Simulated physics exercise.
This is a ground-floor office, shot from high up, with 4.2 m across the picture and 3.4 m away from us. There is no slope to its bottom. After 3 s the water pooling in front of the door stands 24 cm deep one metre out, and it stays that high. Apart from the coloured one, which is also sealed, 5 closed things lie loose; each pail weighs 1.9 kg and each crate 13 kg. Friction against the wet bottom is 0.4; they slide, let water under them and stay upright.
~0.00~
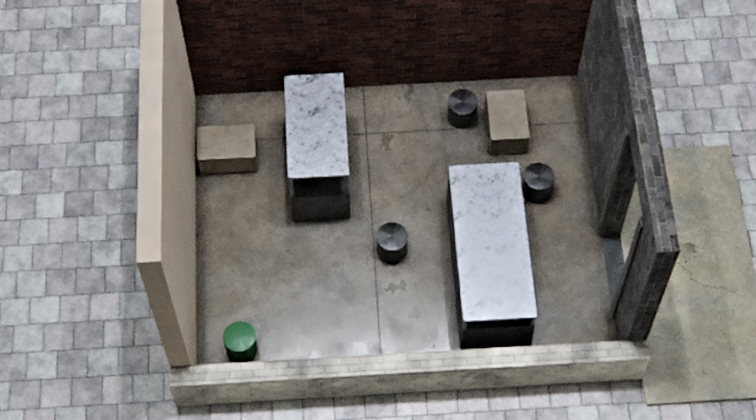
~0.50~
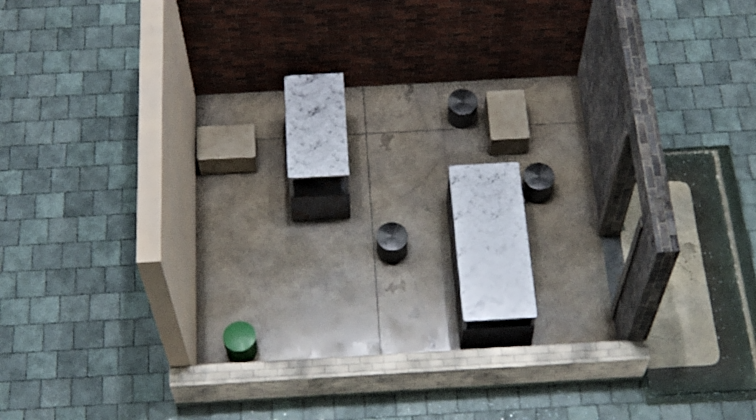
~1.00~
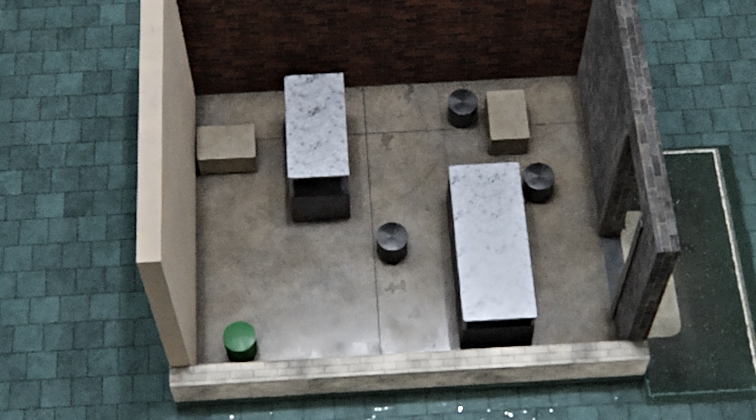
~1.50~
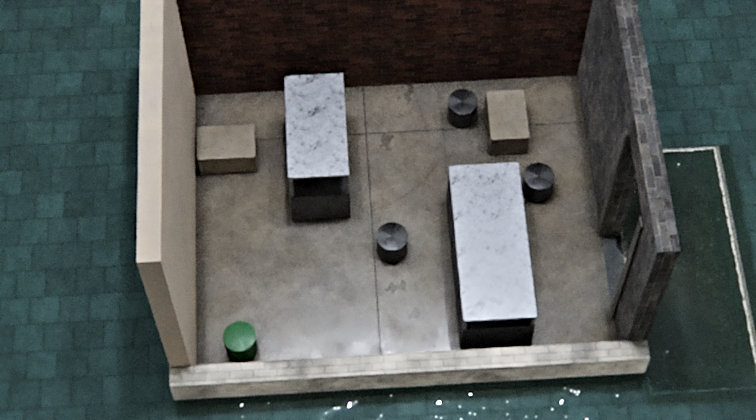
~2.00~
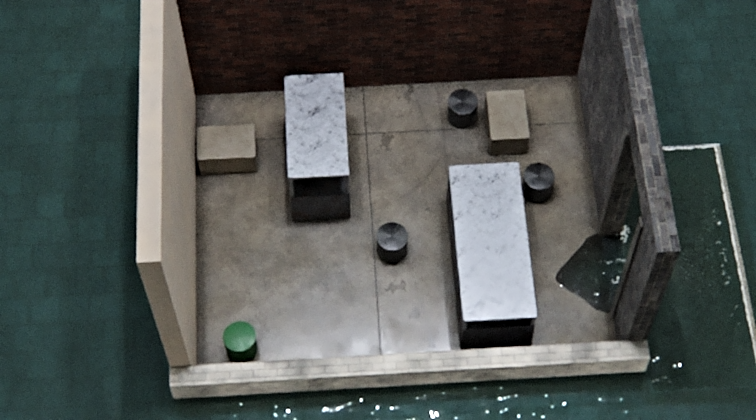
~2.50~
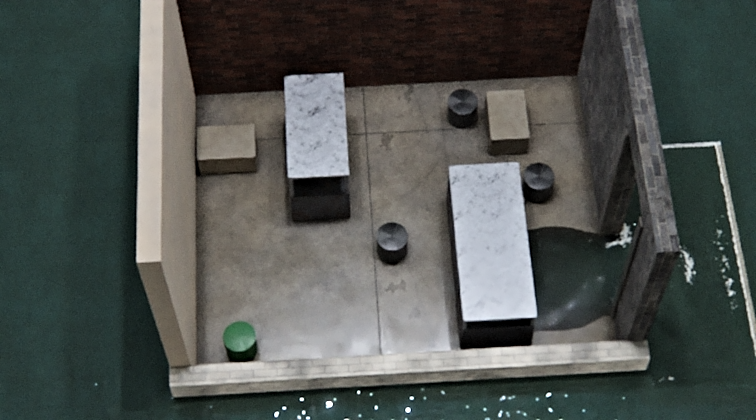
To begin with, the paving around a walled room seen from above is dry, with two pale tables, several blocks and drums, and a green pail inside. Dark green water then covers the ground outside, enters through the right doorway and spreads beside the nearer table, while the objects stay still.
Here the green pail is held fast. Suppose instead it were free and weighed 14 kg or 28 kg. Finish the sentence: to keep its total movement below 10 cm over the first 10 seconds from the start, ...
To keep it below that, the lighter weight is enough.
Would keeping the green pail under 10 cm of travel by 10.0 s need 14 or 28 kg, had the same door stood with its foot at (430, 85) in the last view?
Then the lighter mass works.
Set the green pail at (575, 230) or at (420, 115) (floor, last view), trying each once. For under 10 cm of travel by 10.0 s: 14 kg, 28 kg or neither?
At the first spot the heavier mass is required, at the second the heavier mass is required.
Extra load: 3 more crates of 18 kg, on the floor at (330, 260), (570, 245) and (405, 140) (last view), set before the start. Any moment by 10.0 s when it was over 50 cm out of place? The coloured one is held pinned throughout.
Spot one stays inside, spot two crosses the limit, spot three crosses the limit.
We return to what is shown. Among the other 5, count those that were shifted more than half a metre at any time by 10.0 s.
Count: 4.
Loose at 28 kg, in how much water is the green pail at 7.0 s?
3 cm, roughly.
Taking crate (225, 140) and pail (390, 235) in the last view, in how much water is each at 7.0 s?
Around 0 cm and 1 cm.
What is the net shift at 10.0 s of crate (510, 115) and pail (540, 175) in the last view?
They sit 150 cm and 120 cm away, in the order given.
After 3.5 s the green pail would be 0 cm from its start with 14 kg and 0 cm from its start with 28 kg; 0 cm of water round it then.
After 4.5 s the green pail would be 0 cm from its start with 14 kg and 0 cm from its start with 28 kg; 0 cm of water round it then.
After 7.0 s the green pail would be 0 cm from its start with 14 kg and 0 cm from its start with 28 kg; 3 cm of water round it then.
After 10.0 s the green pail would be 0 cm from its start with 14 kg and 0 cm from its start with 28 kg; 7 cm of water round it then.
